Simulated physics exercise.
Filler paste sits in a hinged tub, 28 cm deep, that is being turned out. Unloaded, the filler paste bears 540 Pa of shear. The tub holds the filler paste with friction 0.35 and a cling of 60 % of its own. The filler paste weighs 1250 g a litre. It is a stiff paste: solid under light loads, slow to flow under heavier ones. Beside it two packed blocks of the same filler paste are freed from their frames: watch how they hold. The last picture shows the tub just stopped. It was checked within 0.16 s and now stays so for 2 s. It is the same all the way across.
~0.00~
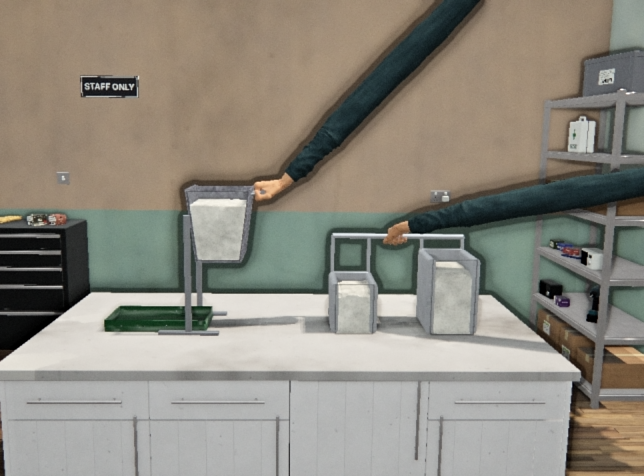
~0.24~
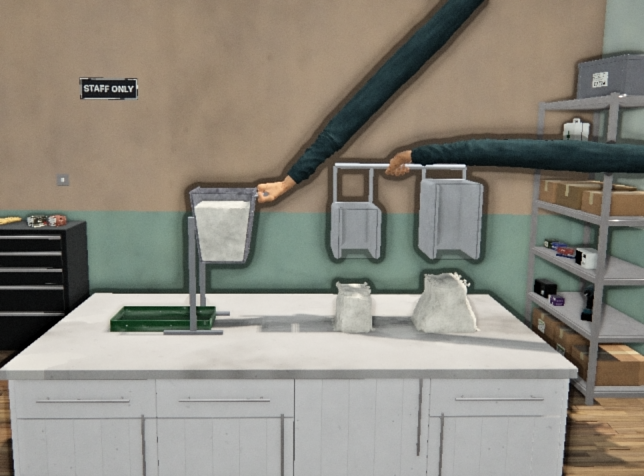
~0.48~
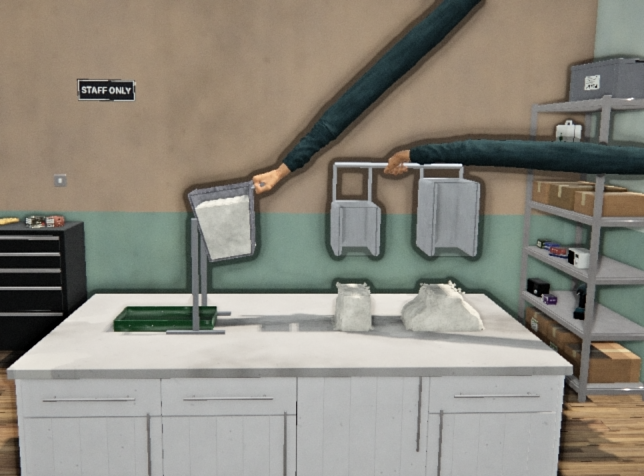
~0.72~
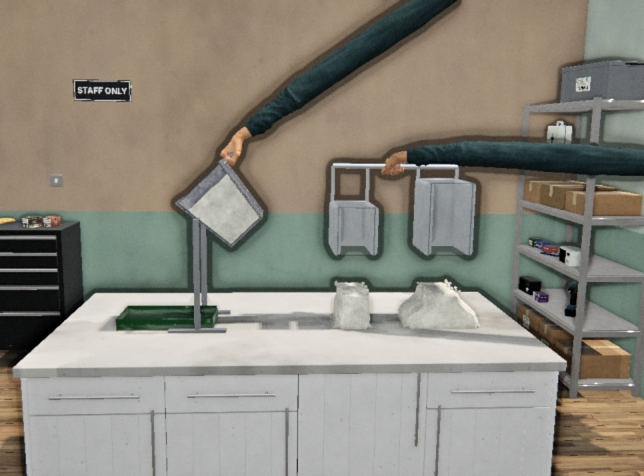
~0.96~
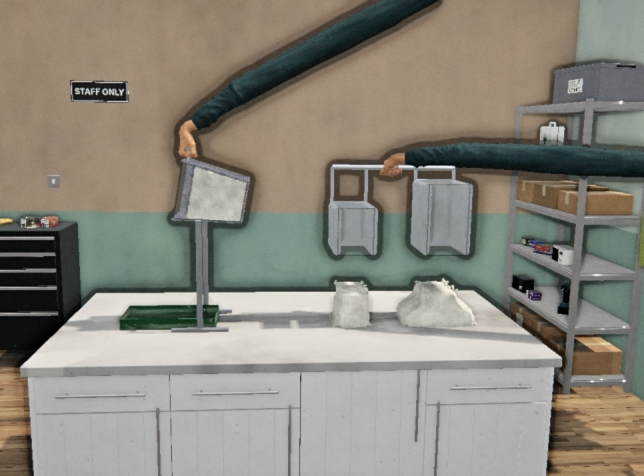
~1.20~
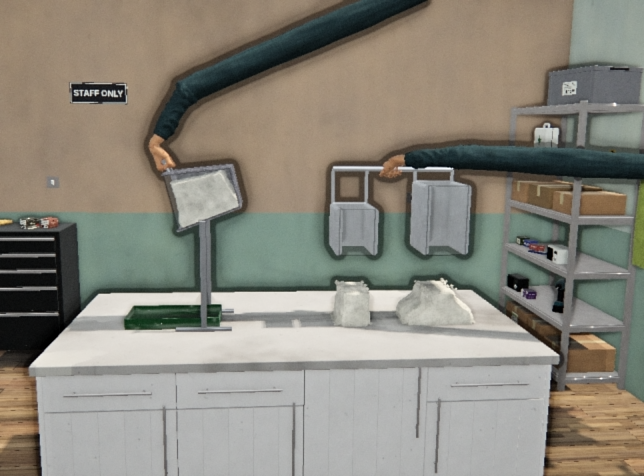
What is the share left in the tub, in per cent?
The share left in the tub is near 0 %.
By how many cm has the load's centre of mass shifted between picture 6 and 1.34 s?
About 7 cm.
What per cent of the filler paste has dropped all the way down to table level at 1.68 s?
Some 40 per cent.
After 1.34 s, the tub is at 104 degrees and holds 78 %.
After 1.51 s, the tub is at 104 degrees and holds 40 %.
After 1.68 s, the tub is at 104 degrees and holds 4 %.
After 1.85 s, the tub is at 104 degrees and holds 0 %.
After 3.20 s, at the end, the tub is at 104 degrees and holds 0 %.
